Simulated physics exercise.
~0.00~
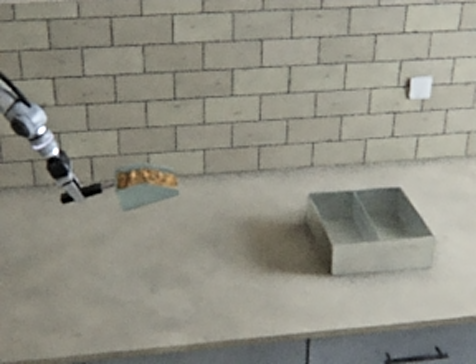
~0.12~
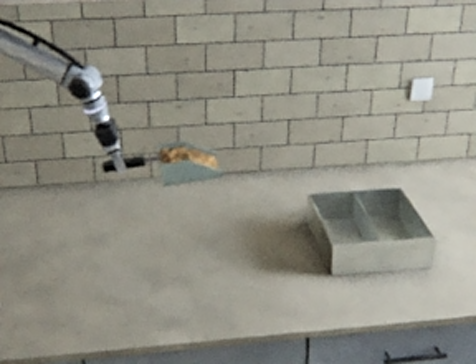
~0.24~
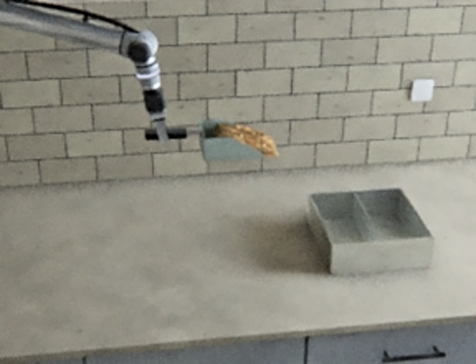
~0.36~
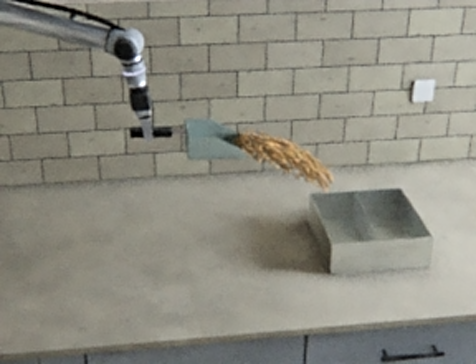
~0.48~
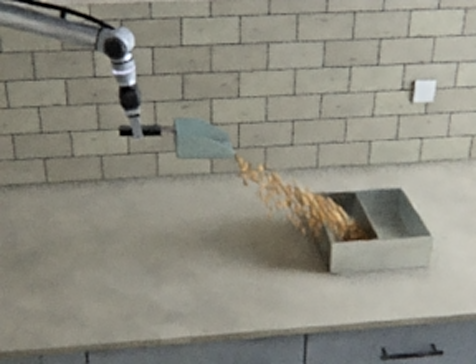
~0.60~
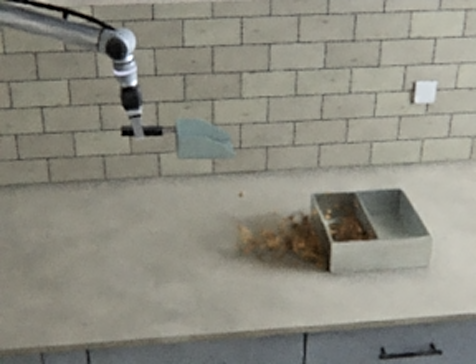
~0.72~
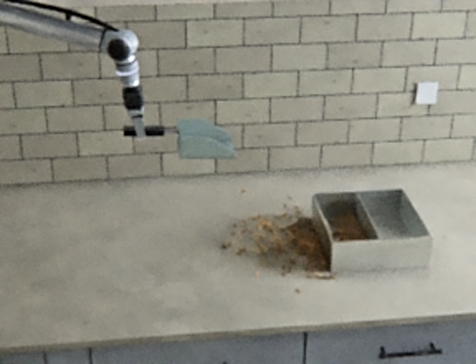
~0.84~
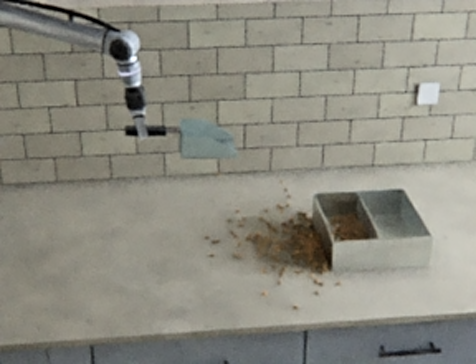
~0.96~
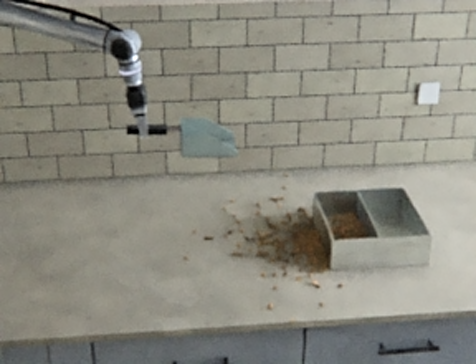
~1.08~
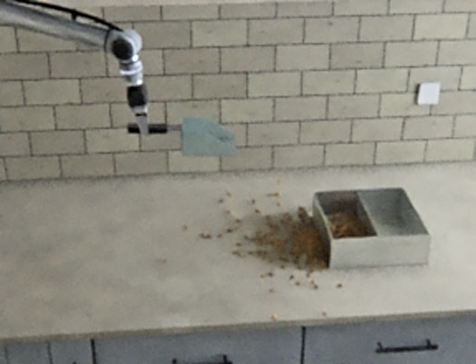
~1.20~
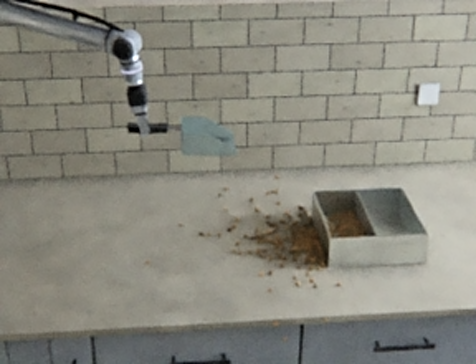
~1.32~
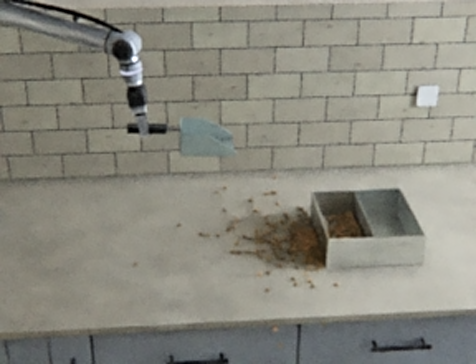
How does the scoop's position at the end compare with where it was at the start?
At the end the scoop is farther to the right and higher above the counter than it was at the start.
